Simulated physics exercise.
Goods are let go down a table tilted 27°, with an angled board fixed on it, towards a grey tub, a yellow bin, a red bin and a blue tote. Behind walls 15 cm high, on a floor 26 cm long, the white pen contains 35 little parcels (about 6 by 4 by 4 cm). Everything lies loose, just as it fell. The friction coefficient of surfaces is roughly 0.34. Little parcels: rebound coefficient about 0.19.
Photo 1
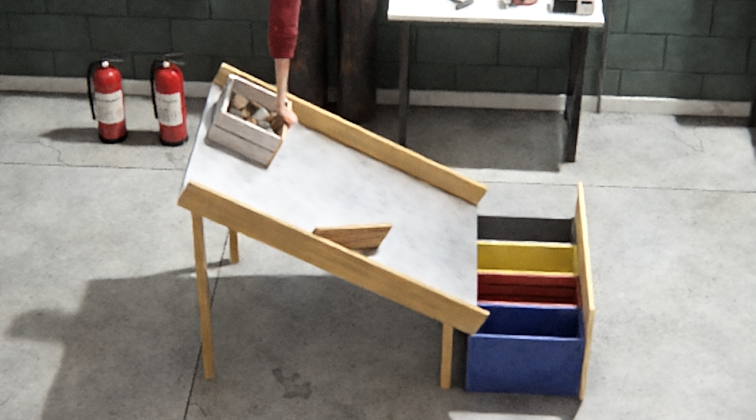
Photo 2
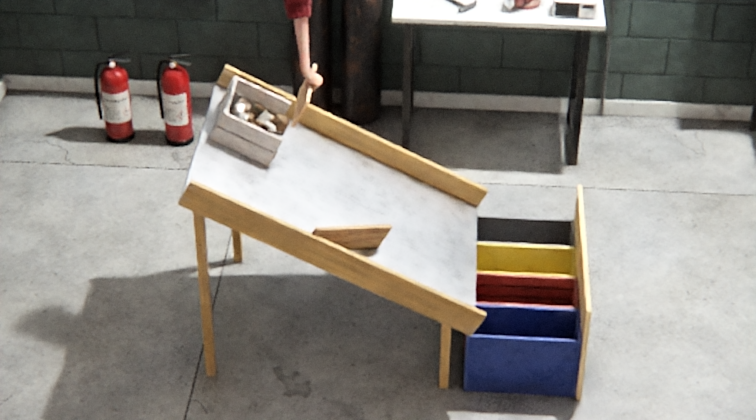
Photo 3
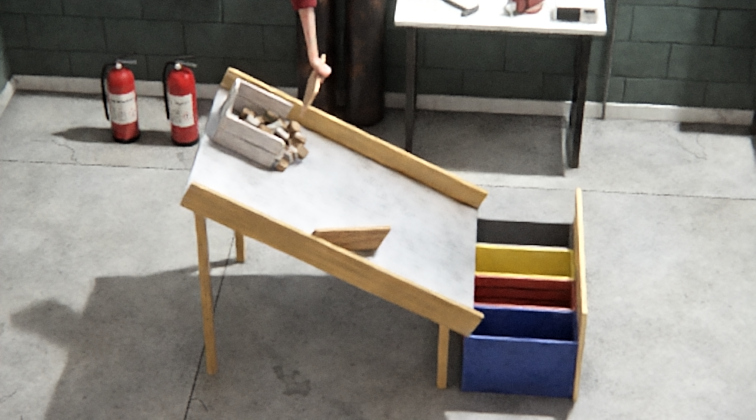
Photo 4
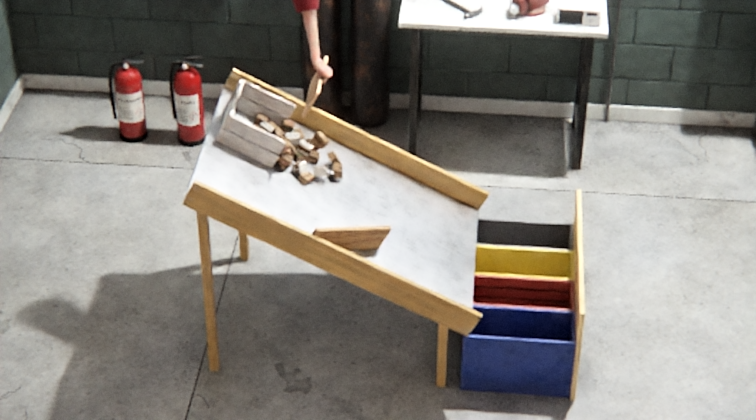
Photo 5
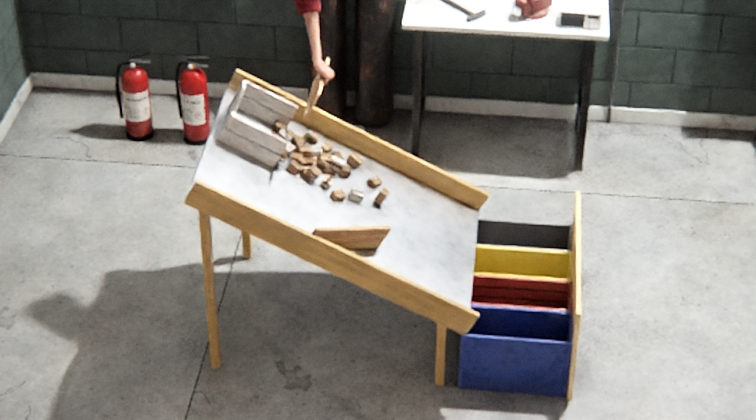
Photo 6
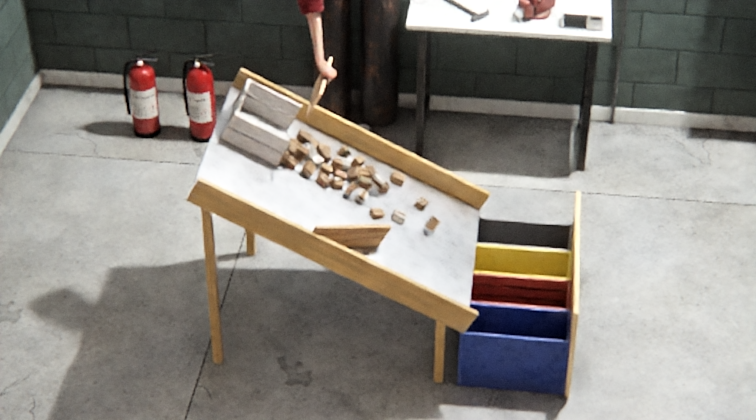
The clip shows a hand lifting the gate of a white pen atop a sloping table, after which small brown parcels slide out and spread down the surface, some passing a wooden wedge, above grey, yellow, red and blue bins.
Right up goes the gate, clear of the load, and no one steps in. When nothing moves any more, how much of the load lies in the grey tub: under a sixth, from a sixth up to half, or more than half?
Fraction: One sixth to one half.
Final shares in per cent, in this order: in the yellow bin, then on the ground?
Result: Near 65 % and near 0 %.
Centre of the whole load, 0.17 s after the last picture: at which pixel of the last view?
Look near pixel (377, 190).
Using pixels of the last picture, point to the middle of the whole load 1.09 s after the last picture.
Estimated centre in the last picture: (545, 303).
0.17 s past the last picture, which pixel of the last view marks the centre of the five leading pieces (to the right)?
I'd say near (462, 230).
Then, 0.17 s after the last picture, 33 on the slope and 2 in the air.
Then, 0.39 s after the last picture, 2 in the grey tub, 3 in the yellow bin, 26 on the slope and 4 in the air.
Then, 0.70 s after the last picture, 10 in the grey tub, 15 in the yellow bin, 1 in the red bin, 5 on the slope and 4 in the air.
Final count (1.09 s after the last picture), 12 in the grey tub, 22 in the yellow bin and 1 in the red bin. Asked share, 12 of 35, 34 per cent.
